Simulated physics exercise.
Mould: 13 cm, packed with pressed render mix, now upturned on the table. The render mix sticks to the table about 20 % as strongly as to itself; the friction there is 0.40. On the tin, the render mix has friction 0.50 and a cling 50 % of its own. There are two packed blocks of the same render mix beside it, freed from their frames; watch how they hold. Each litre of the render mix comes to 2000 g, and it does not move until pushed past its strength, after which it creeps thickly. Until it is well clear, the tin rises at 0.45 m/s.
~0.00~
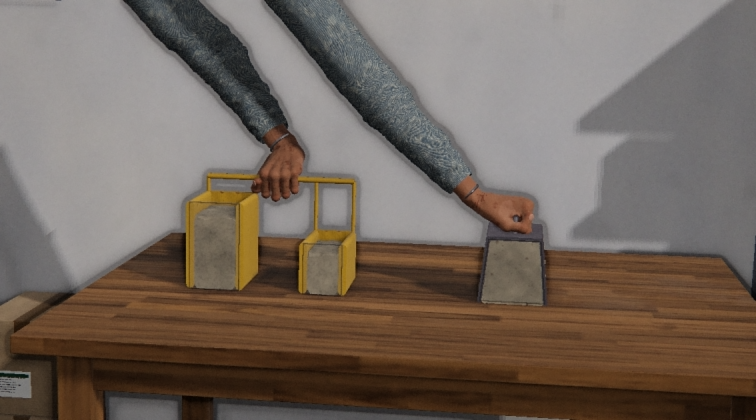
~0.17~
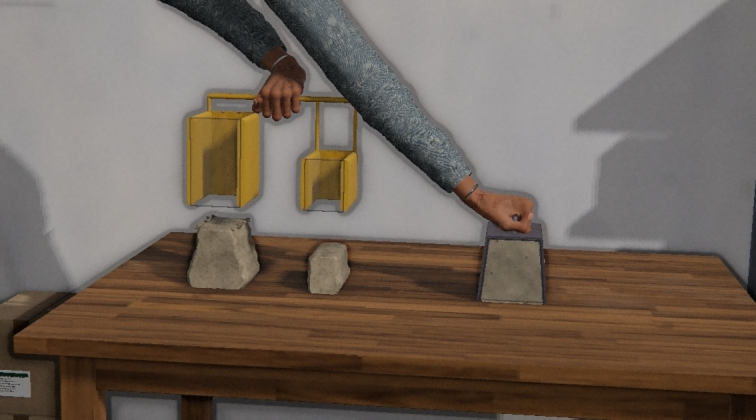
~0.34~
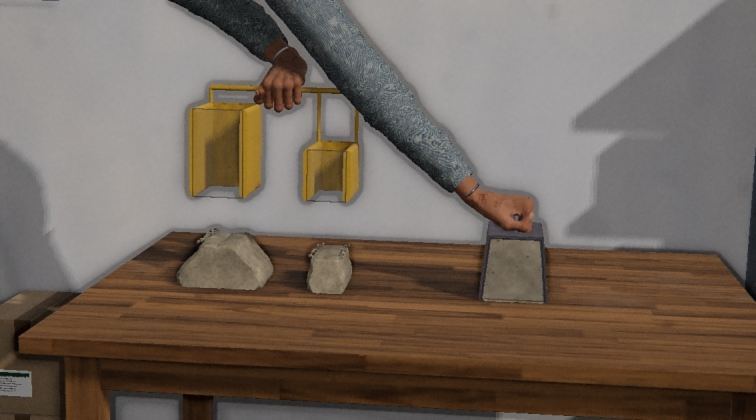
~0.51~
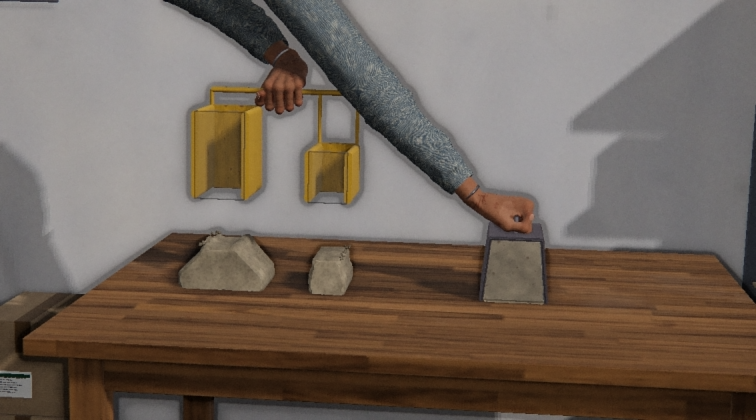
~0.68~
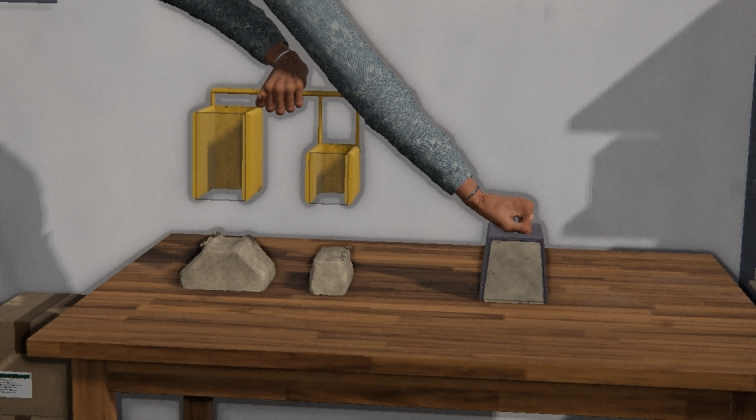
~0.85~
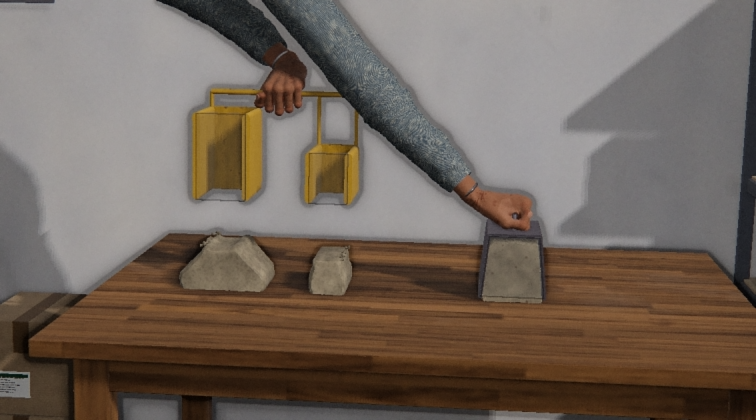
Two yellow open-sided moulds joined by a bar are lifted by one hand, leaving two grey blocks on the wooden table. The larger left block slumps into a low, wide mound while the smaller one sinks slightly, then both keep their shape as another hand stays on the dark tin at right, which barely shifts.
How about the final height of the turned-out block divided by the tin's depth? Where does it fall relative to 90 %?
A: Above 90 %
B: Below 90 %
Option B: Below 90 %.
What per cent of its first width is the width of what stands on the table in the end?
160 %.
By 1.05 s, the tin is up by 9.0 cm.
By 1.28 s, the tin is up by 19 cm; what stands on the table is 72 % of the tin's depth.
By 1.52 s, the tin is up by 25 cm; what stands on the table is 71 % of the tin's depth.
By 1.75 s, the tin is up by 25 cm; what stands on the table is 71 % of the tin's depth.
By 1.85 s, at the end, the tin is up by 25 cm; what stands on the table is 71 % of the tin's depth.
